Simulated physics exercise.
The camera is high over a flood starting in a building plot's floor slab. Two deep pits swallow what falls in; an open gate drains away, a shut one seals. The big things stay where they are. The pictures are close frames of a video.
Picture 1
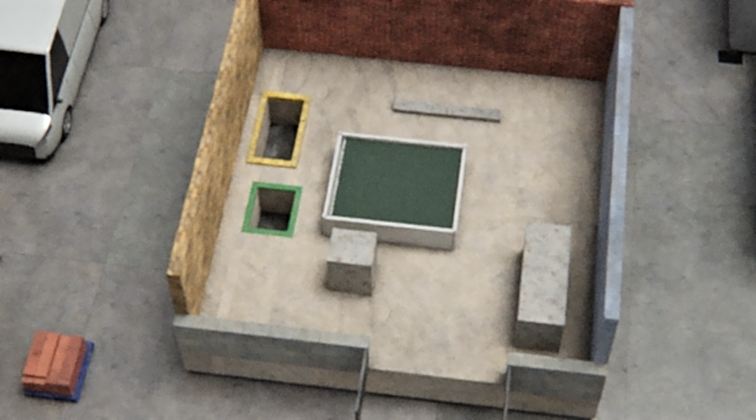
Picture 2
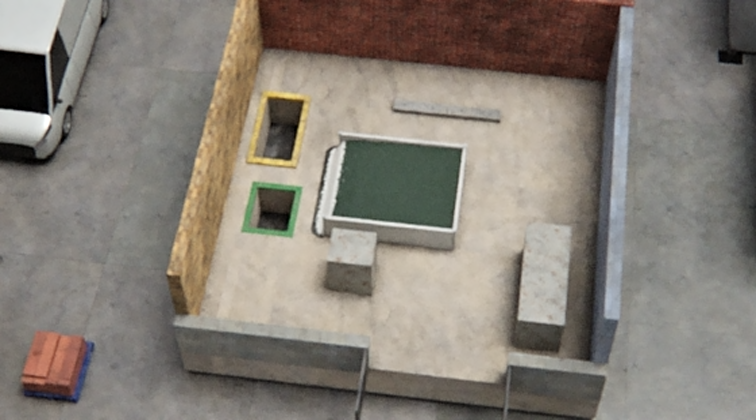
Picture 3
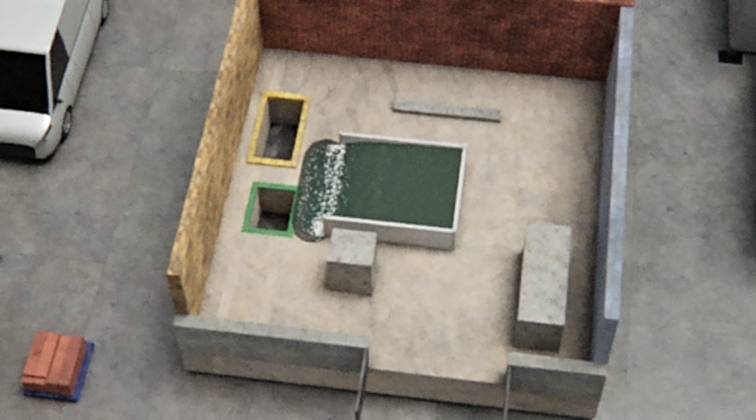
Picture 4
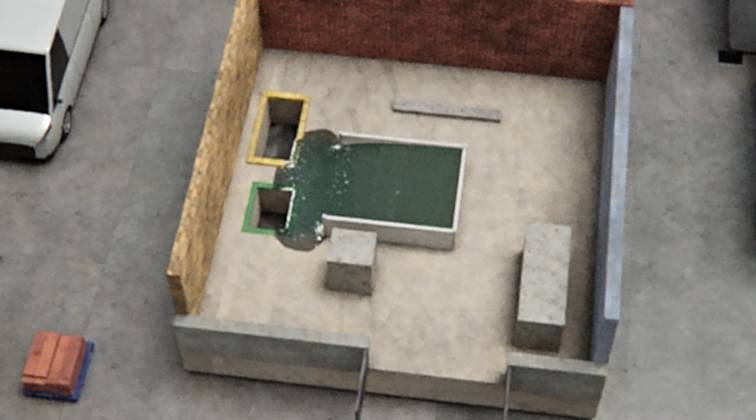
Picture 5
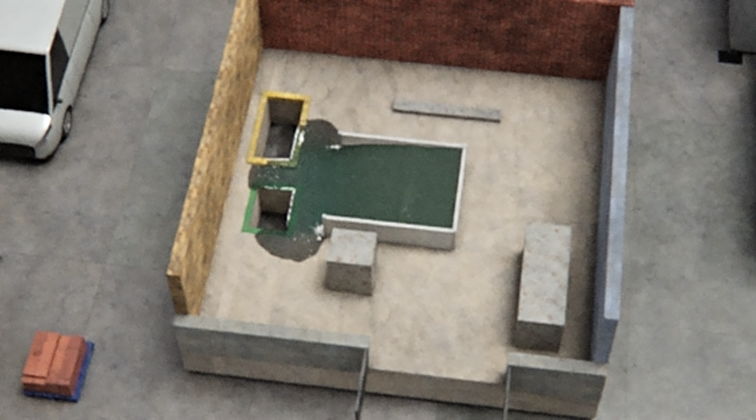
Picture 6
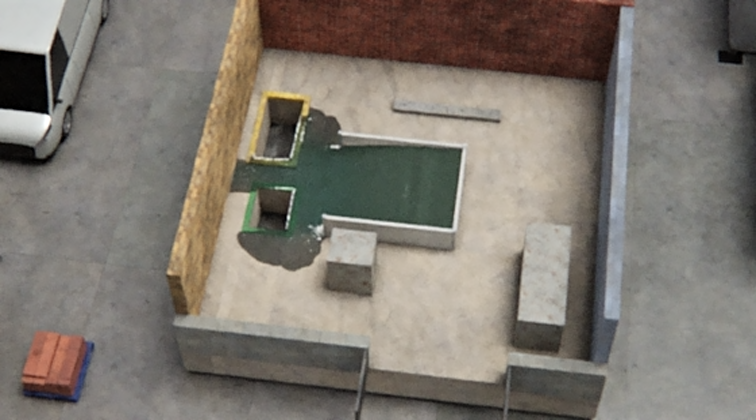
Green water pours from the tank's left side and spreads around two pits in the floor.
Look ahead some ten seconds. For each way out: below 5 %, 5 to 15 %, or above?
One by one: The gate takes not even 5 %; the green pit takes above 15 %; the yellow pit takes above 15 %.
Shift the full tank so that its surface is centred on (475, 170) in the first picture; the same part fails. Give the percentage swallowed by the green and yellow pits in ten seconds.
Roughly, in per cent: Green 25, yellow 30.
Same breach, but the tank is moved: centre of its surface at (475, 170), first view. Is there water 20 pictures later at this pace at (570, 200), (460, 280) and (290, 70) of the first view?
As listed: Free of water, clear, covered.
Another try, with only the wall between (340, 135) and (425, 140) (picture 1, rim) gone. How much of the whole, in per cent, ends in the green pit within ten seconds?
Per cent: Green 4.
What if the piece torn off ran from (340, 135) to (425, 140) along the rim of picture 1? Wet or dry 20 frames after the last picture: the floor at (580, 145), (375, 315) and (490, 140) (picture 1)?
In that order: Covered, no water, wet.
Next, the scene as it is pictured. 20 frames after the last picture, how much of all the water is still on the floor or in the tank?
I make it 52 per cent.
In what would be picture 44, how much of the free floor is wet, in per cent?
Near 45 in a hundred.
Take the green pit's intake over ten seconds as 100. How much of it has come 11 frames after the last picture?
Close to 45 %.
A moment on, water covers 15 % of the floor; the gate 0 %, the green pit 11 %, the yellow pit 5 %.
Next, water covers 20 % of the floor; the gate 0 %, the green pit 20 %, the yellow pit 11 %.
Then, water covers 25 % of the floor; the gate 0 %, the green pit 31 %, the yellow pit 17 %.
Later, water covers 45 % of the floor; the gate 0 %, the green pit 39 %, the yellow pit 20 %.
In the end, water covers 60 % of the floor; the gate 1 %, the green pit 45 %, the yellow pit 20 %.
